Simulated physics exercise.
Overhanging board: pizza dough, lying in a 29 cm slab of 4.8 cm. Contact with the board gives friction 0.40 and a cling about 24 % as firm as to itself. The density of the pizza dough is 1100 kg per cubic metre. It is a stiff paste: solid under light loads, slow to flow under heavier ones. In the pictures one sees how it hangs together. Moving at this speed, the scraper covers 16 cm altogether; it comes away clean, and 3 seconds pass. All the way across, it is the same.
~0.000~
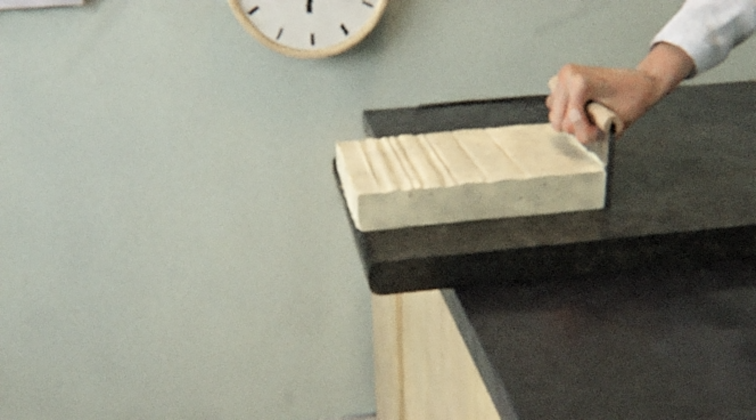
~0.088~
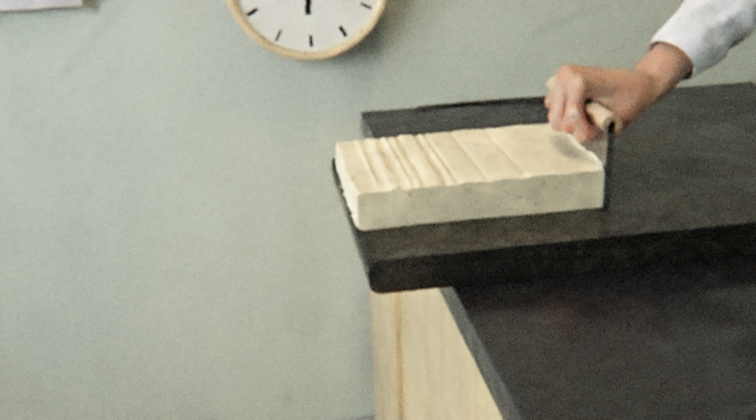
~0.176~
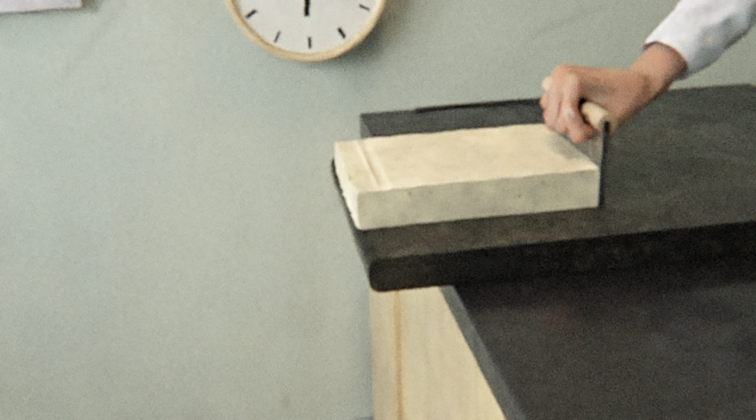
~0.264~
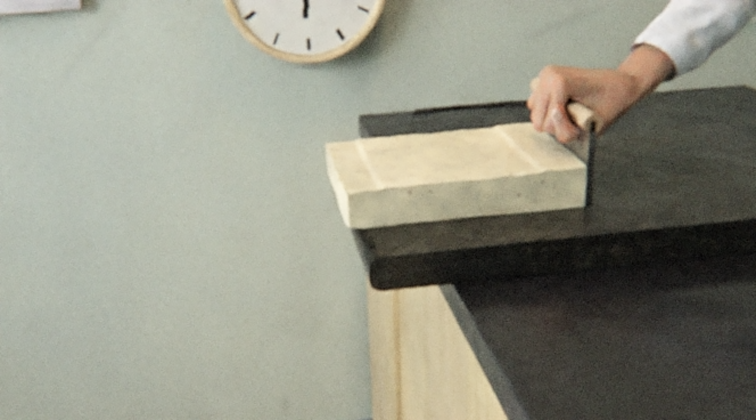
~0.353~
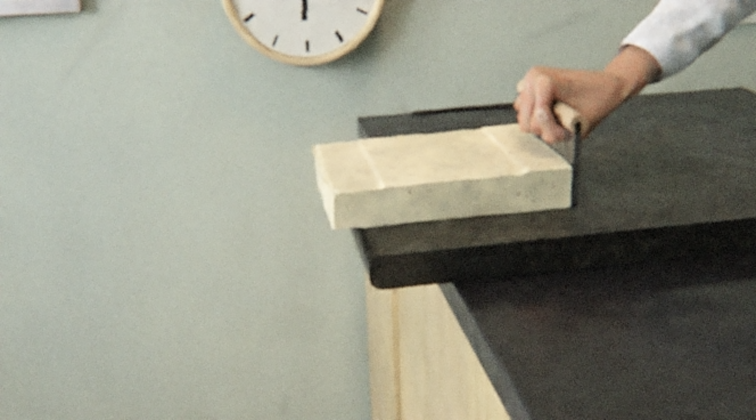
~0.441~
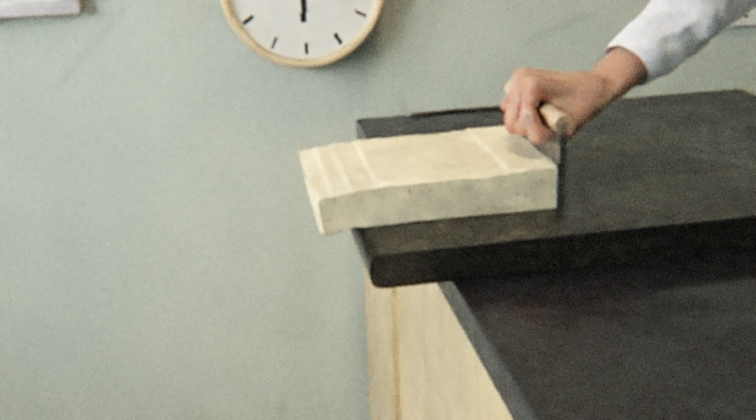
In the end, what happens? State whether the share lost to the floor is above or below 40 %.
Above.
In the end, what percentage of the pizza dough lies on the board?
On the board, some 45 %.
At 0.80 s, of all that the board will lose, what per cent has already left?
Around 70 out of 100.
By 0.80 s, 62 % lies on the board and 0 % has fallen.
By 1.23 s, 47 % lies on the board and 0 % has fallen.
By 1.66 s, 47 % lies on the board and 35 % has fallen.
By 2.08 s, 47 % lies on the board and 49 % has fallen.
By 4.08 s, at the end, 47 % lies on the board and 49 % has fallen.
